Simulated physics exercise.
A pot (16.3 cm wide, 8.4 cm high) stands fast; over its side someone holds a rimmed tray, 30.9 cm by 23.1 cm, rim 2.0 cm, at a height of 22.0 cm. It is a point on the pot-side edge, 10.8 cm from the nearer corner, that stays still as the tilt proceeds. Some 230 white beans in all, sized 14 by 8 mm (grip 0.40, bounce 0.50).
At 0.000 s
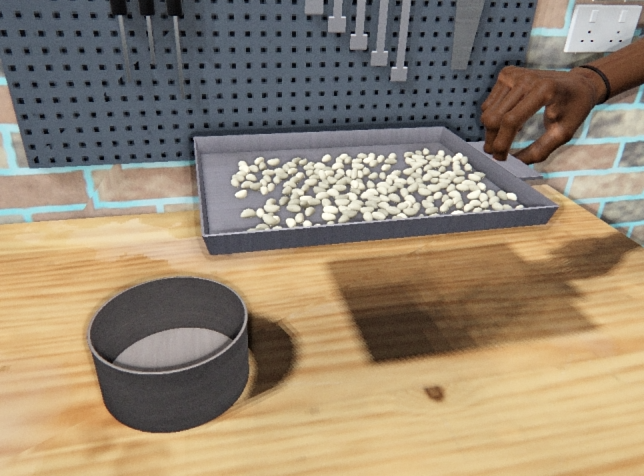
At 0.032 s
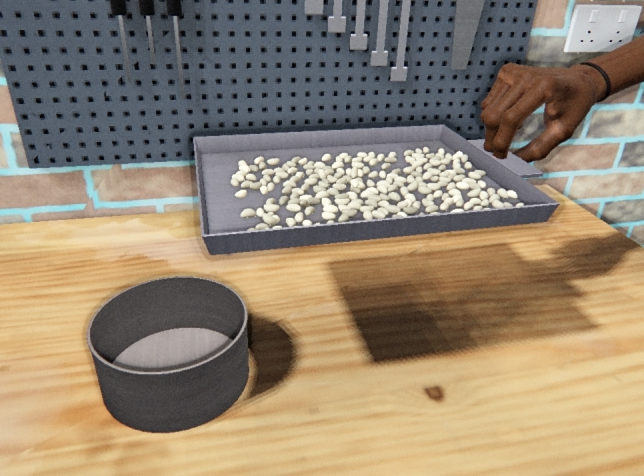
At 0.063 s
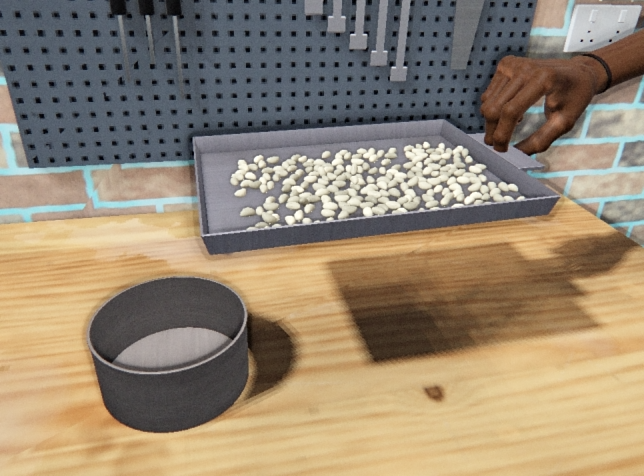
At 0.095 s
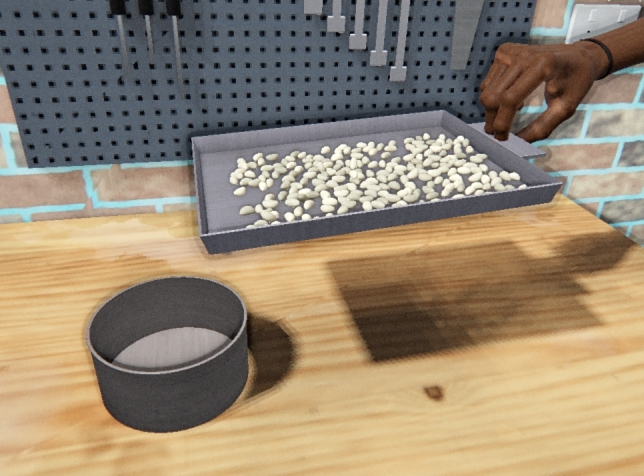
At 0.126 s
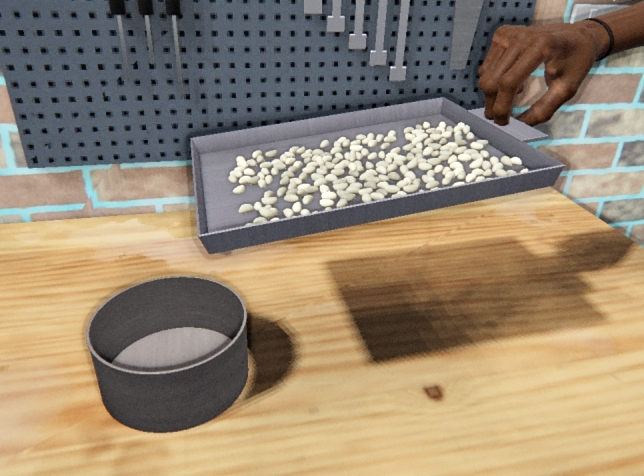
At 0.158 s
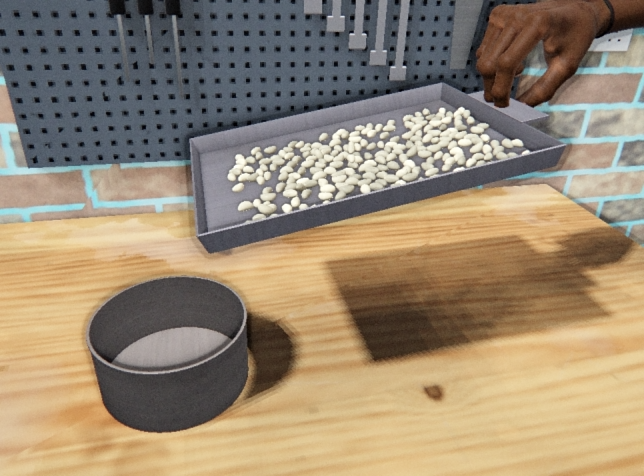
On a wooden workbench near a round dark pot, a hand held a shallow gray tray of white beans level, then raised its right side, tilting the tray gently down toward the left.
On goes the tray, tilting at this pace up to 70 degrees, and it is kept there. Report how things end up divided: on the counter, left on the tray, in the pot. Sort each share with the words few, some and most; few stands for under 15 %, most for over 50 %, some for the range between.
The shares come out as follows. Counter: Some. Left on the tray: Some. Pot: Some.
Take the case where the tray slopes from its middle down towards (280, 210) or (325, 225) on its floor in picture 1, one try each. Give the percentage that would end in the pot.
Around 20 % for the first direction, around 5 % for the second.
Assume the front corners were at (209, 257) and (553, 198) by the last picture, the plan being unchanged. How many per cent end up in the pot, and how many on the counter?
The pot gets 0 and the counter 70.
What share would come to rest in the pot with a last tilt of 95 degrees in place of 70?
That comes out at some 55 per cent.
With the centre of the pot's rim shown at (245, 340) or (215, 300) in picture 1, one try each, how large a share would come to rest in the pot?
Try one: ~ 0 %; try two: ~ 10 %.
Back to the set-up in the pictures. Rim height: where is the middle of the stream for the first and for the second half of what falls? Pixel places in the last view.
Earlier half close to (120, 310), later half at (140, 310) in pixels.
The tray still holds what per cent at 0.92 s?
Roughly 35 per cent.
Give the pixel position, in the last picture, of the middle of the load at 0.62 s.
Approximately (209, 168) in the last picture.
After 0.43 s, tilt 40 degrees; the tray holds 100 %, the pot 0 %.
After 0.62 s, tilt 60 degrees; the tray holds 100 %, the pot 0 %.
After 0.92 s, tilt 70 degrees; the tray holds 35 %, the pot 25 %.
At rest (2.6 s), counter 35 %, tray 35 %, pot 30 %.
